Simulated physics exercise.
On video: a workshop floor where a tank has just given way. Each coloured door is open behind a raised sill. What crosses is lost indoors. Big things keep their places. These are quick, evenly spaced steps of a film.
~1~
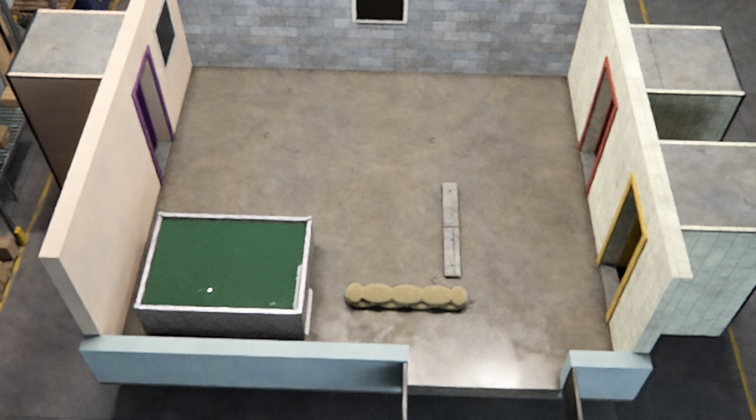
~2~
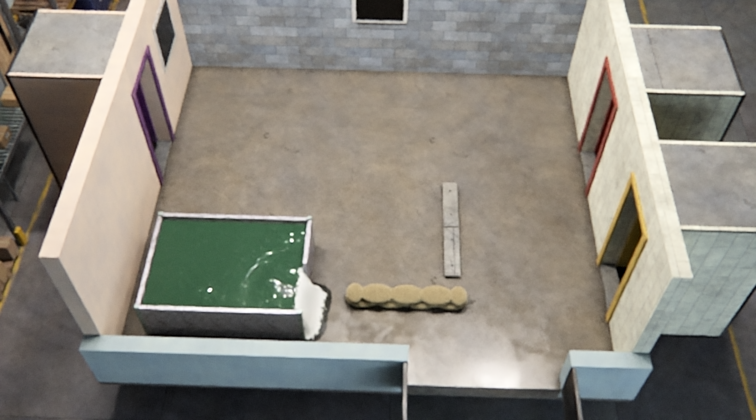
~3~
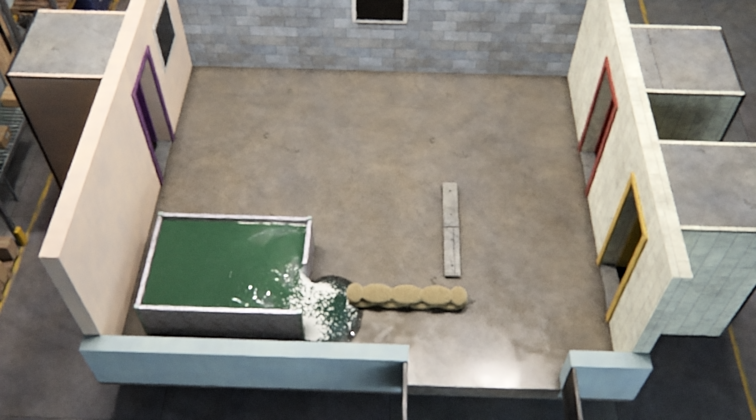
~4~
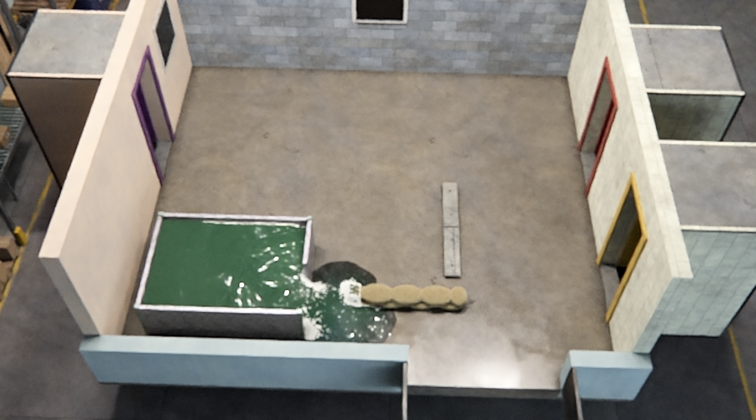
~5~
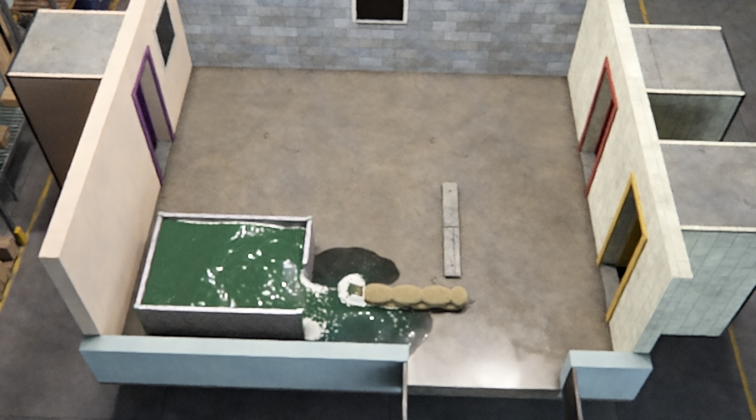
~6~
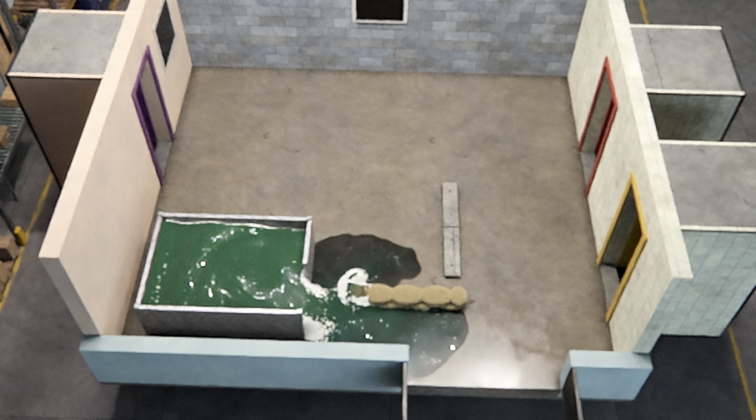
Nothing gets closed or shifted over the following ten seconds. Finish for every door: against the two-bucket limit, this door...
The yellow door surpasses it; the red door remains within it; the purple door remains within it.
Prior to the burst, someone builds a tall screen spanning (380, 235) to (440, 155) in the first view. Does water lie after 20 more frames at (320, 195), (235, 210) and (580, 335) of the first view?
Reading the points as listed, I get deluged, then left untouched, then deluged.
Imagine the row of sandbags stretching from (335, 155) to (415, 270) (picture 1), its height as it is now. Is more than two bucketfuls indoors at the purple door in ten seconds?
In brief, the purple one remains within the limit.
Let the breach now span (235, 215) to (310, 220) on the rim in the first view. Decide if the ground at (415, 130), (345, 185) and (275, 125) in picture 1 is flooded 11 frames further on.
Taken one by one: Sodden, then sodden, then sodden.
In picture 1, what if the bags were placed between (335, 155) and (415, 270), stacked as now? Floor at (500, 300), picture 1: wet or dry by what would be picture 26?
That spot ends up swamped.
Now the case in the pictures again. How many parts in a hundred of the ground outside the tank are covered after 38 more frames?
Estimate: Near 65 %.
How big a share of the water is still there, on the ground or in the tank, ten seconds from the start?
Around 74 parts in a hundred.
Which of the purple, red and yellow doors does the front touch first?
The yellow one.
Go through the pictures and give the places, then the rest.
In the first picture, still water in the water tank at (228, 264).
In the second picture, water pours out at (303, 303) and has run to (321, 289).
In the third picture, the front is at (351, 290), out from the gap at (303, 305).
In the fourth picture, the front is at (389, 325), out from the gap at (303, 306).
In the fifth picture, water pours out at (303, 306) and has run to (425, 329).
In the sixth picture, water pours out at (303, 305) and has run to (461, 334).
A moment on, water covers 20 % of the floor; the yellow door not reached, the red door not reached, the purple door not reached.
Next, water covers 30 % of the floor; the yellow door wet at the sill, nothing in, the red door not reached, the purple door not reached.
Then, water covers 40 % of the floor; the yellow door over two buckets in, the red door wet at the sill, nothing in, the purple door not reached.
Later, water covers 65 % of the floor; the yellow door over two buckets in, the red door wet at the sill, nothing in, the purple door not reached.
In the end, water covers 75 % of the floor; the yellow door over two buckets in, the red door wet at the sill, nothing in, the purple door not reached.
